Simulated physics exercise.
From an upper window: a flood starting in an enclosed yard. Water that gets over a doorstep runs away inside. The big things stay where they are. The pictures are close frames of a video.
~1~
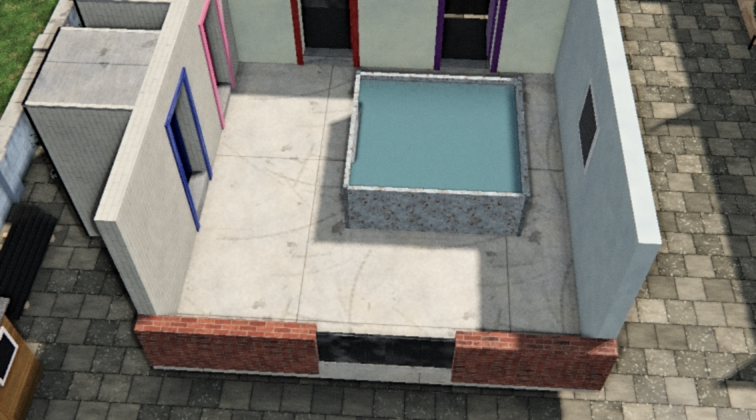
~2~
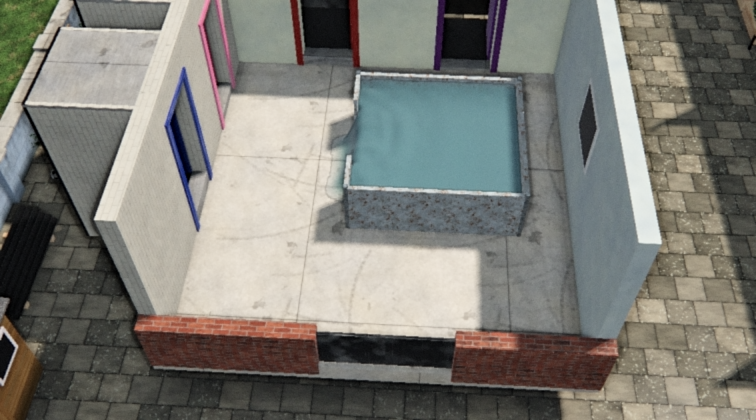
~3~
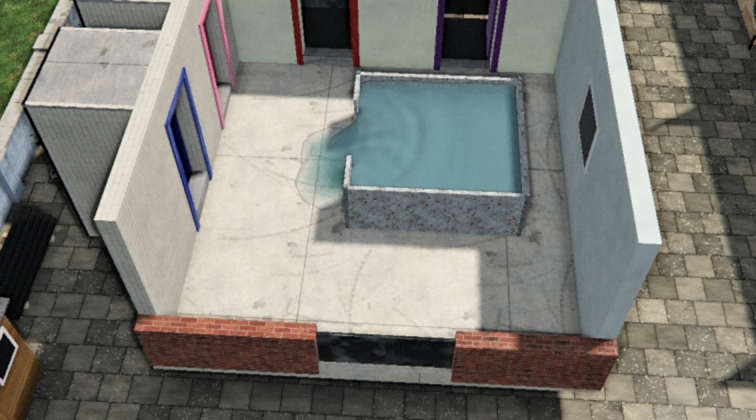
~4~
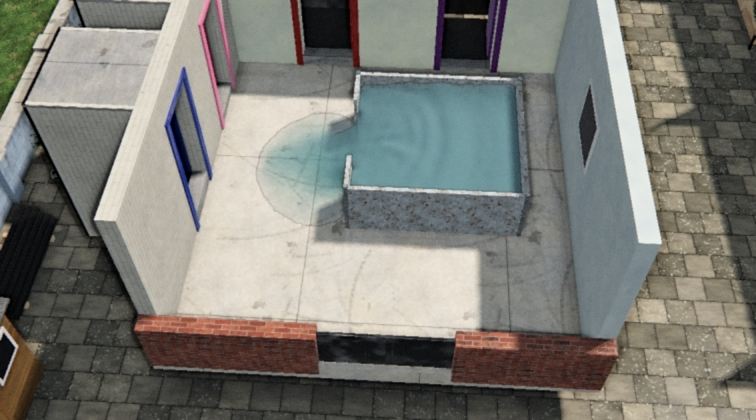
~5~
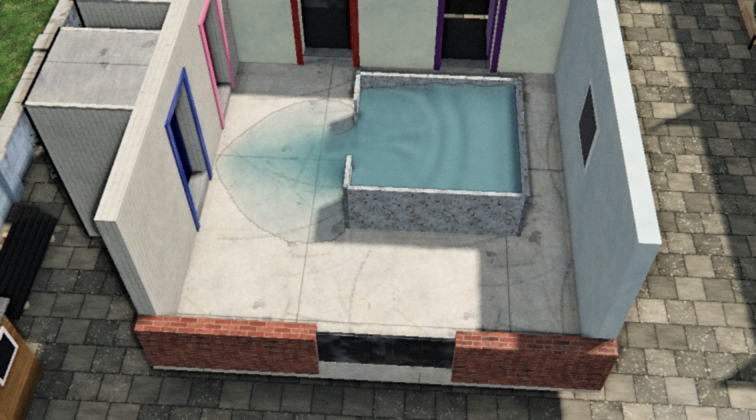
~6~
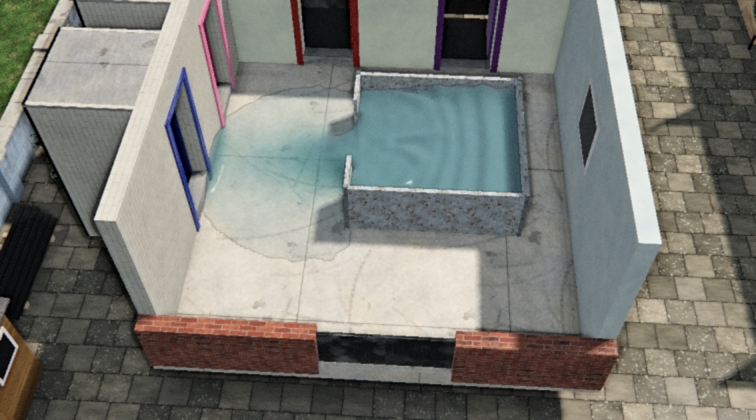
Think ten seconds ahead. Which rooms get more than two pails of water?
The blue door lets in a lot; the pink door lets in a lot; the red door admits no more than that; the purple door lets in a lot.
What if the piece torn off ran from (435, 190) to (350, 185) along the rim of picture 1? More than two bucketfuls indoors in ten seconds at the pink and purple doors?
Then: Pink lets more in; purple lets more in.
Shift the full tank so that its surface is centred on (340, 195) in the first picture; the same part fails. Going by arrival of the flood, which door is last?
That is the purple door.
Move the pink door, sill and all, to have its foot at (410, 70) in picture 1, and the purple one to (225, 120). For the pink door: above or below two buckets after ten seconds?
My reading: Pink keeps below it.
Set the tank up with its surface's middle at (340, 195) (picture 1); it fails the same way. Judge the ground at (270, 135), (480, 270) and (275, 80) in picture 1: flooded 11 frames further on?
As listed: Flooded, not flooded, awash.
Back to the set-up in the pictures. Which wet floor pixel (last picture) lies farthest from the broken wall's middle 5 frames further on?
Around (174, 331).
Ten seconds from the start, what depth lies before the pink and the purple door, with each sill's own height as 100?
Roughly 80 per cent, then 290 per cent.
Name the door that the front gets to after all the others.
I say the one in purple.
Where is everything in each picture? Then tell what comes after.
In the first picture, still water in the water tank at (437, 134).
In the second picture, water pours out at (355, 155) and has run to (336, 197).
In the third picture, the front is at (303, 189), out from the gap at (355, 156).
In the fourth picture, water pours out at (355, 157) and has run to (261, 173).
In the fifth picture, water pours out at (355, 156) and has run to (221, 168).
In the sixth picture, the front is at (205, 206), out from the gap at (355, 156).
A moment on, water covers 35 % of the floor; the blue door over two buckets in, the pink door over two buckets in, the red door wet at the sill, nothing in, the purple door not reached.
Next, water covers 40 % of the floor; the blue door far over two buckets in, the pink door far over two buckets in, the red door wet at the sill, nothing in, the purple door not reached.
Then, water covers 75 % of the floor; the blue door far over two buckets in, the pink door far over two buckets in, the red door wet at the sill, nothing in, the purple door wet at the sill, nothing in.
Later, water covers 100 % of the floor; the blue door far over two buckets in, the pink door far over two buckets in, the red door wet at the sill, nothing in, the purple door under two buckets in.
In the end, water covers 95 % of the floor; the blue door far over two buckets in, the pink door far over two buckets in, the red door wet at the sill, nothing in, the purple door far over two buckets in.
